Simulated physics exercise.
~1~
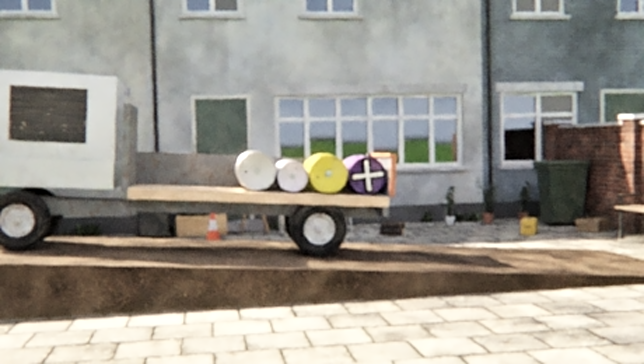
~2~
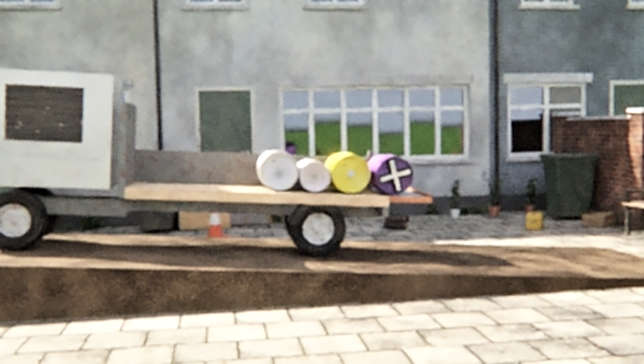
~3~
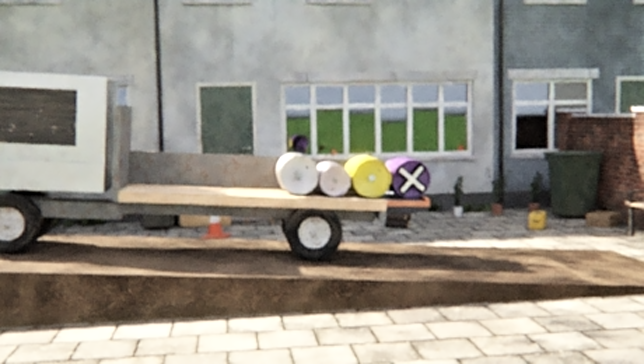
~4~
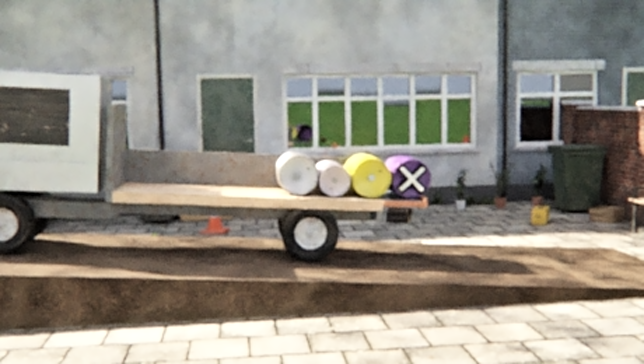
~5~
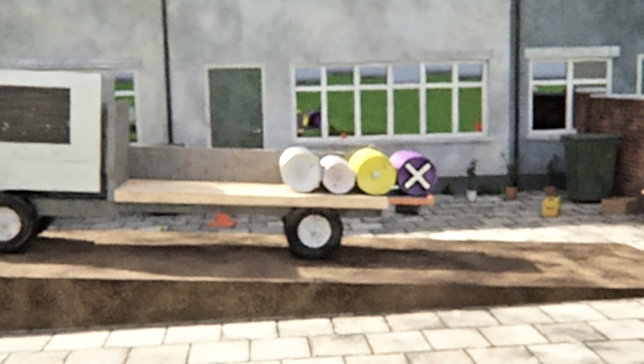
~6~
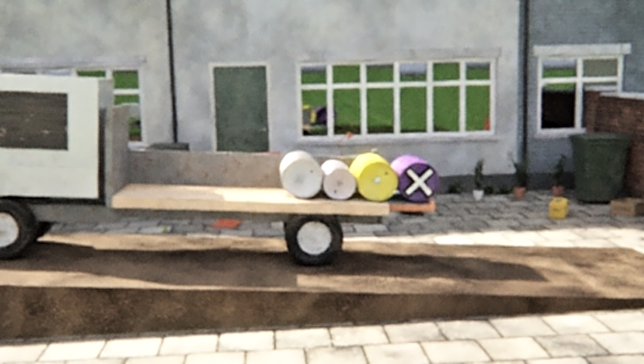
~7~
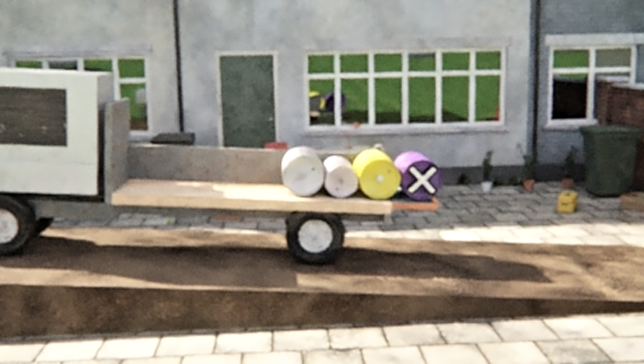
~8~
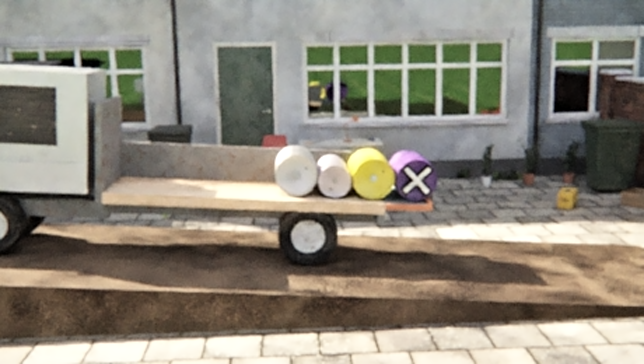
We see a pick-up with four barrels lying end-on, two white, one yellow and one purple with a white cross, as its tailgate drops and they roll a short way right, stopping with the purple one on the lowered gate and the others on the bed.
